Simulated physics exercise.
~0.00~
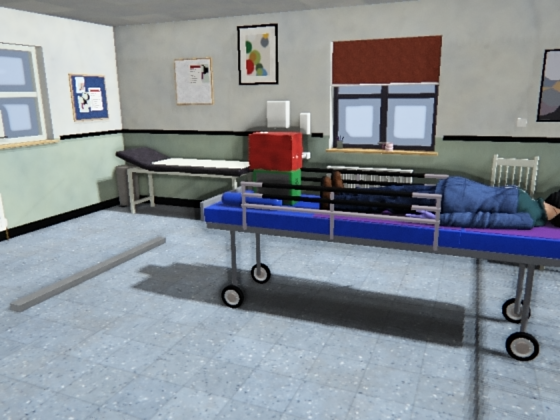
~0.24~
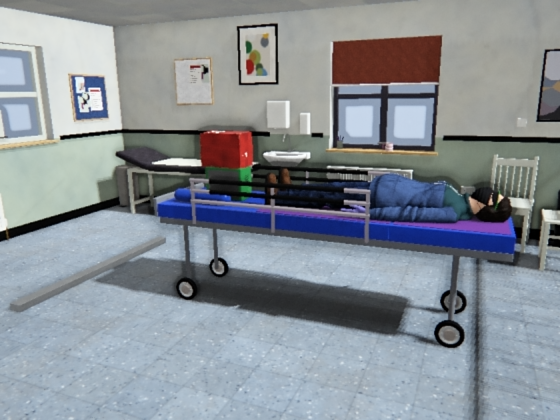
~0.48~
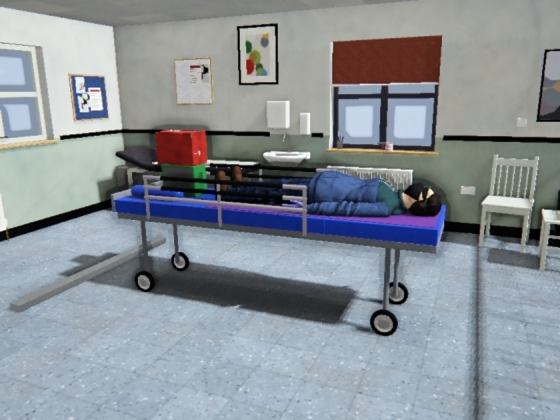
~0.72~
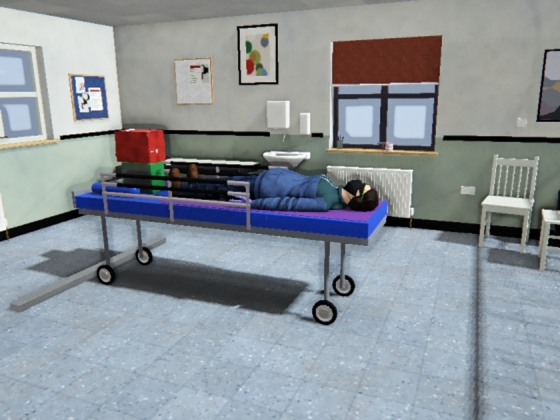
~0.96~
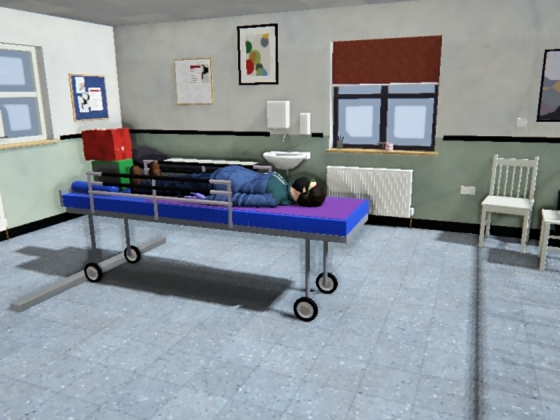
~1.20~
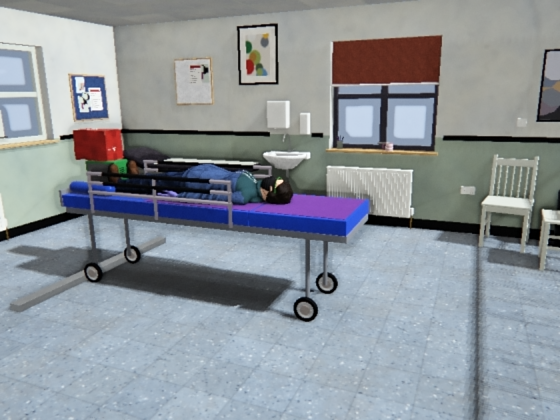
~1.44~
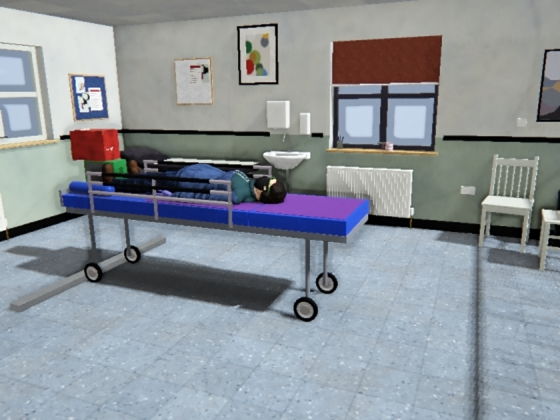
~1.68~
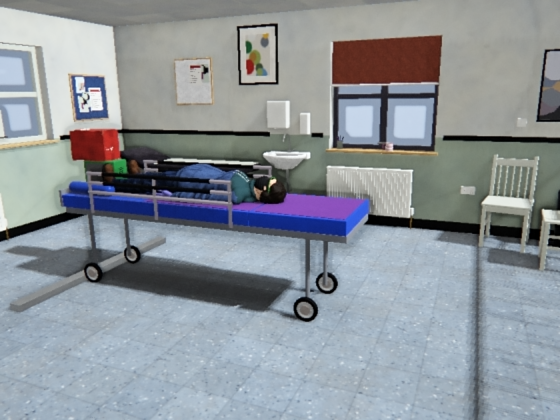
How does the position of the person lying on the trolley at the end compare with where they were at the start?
At the start the person is on the right side of the view, below the window with the red blind and reaching towards the right edge. By the end they are well to the left, lying with their head just below the sink.
